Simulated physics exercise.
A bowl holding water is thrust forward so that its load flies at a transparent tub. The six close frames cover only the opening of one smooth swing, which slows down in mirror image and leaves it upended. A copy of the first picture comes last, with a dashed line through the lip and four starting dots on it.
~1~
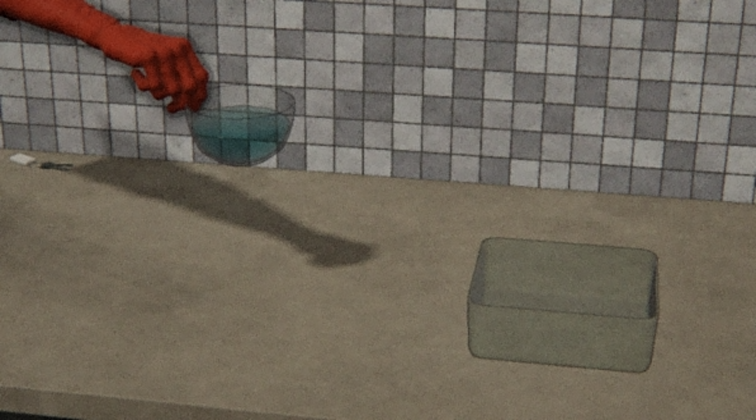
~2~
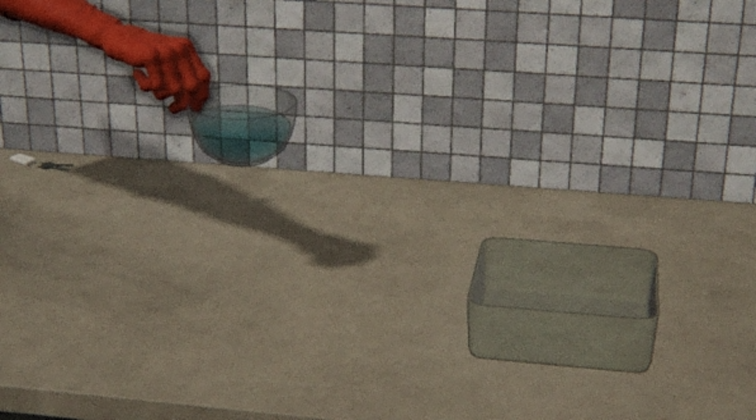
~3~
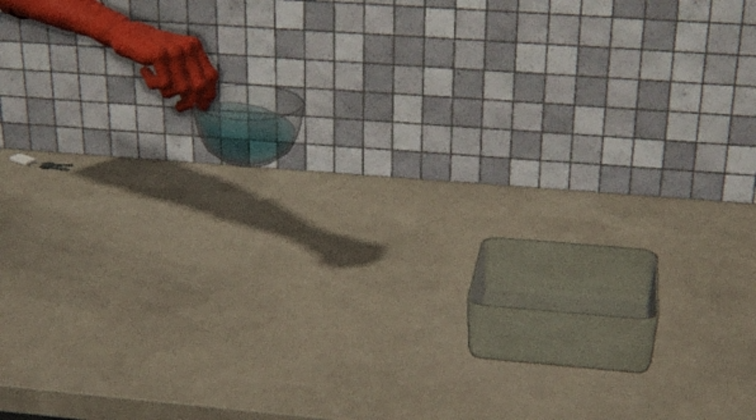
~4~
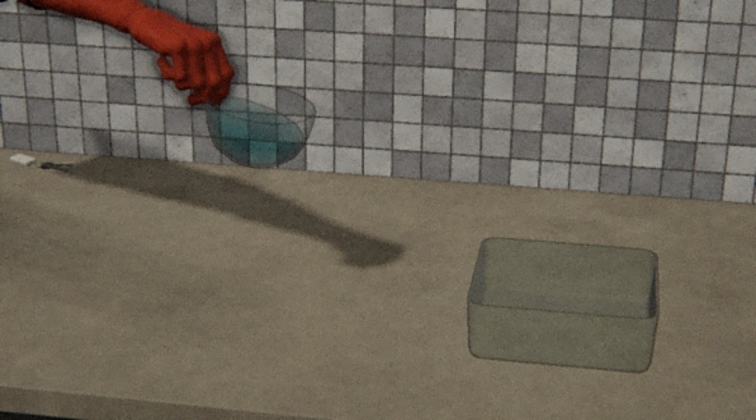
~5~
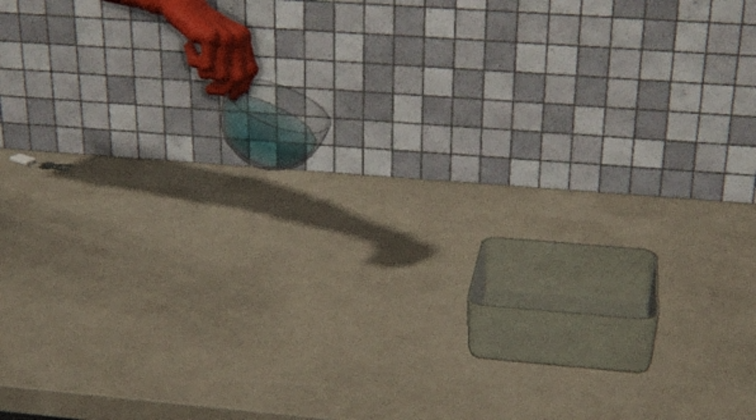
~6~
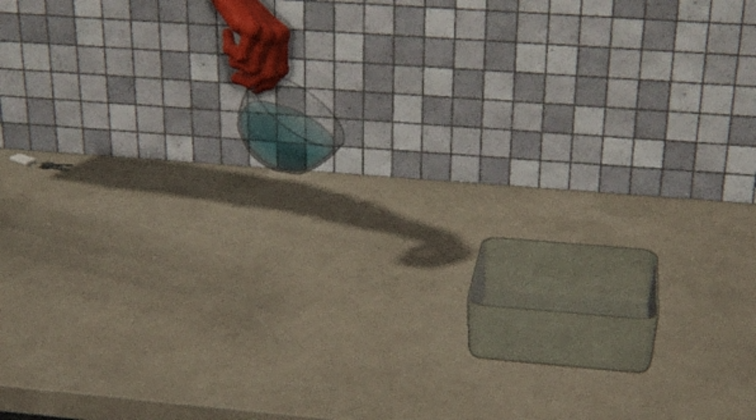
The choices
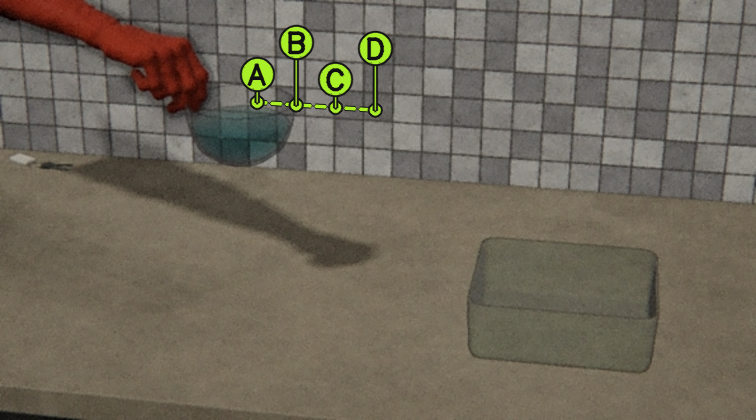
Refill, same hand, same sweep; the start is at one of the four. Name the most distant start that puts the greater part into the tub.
Take C.
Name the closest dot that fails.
B it is.
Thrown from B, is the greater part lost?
Yes, it does.
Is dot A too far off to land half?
Yes, it does.
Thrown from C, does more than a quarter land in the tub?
Yes, it does.
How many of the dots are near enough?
Two of the four.
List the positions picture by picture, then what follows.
The first frame shows upright, lip at (291, 104); tub from (468, 353) to (651, 370); nothing has left yet.
The second frame shows upright, lip at (293, 104); nothing has left yet.
The third frame shows upright, lip at (300, 106); nothing has left yet.
The fourth frame shows tipped about 9°, lip at (313, 114); nothing has left yet.
The fifth frame shows tipped about 20°, lip at (328, 126); nothing has left yet.
The sixth frame shows tipped about 35°, lip at (342, 141); nothing has left yet.
In lime, A at (257, 102); B at (296, 104); C at (335, 107); D at (375, 110).
With A, about 0 % lands in the tub, 100 % falls short.
With B, about 8 % lands in the tub, 88 % falls short and 3 % goes beside or beyond.
With C, about 70 % lands in the tub, 13 % falls short and 17 % goes beside or beyond.
With D, about 74 % lands in the tub, 4 % falls short and 22 % goes beside or beyond.
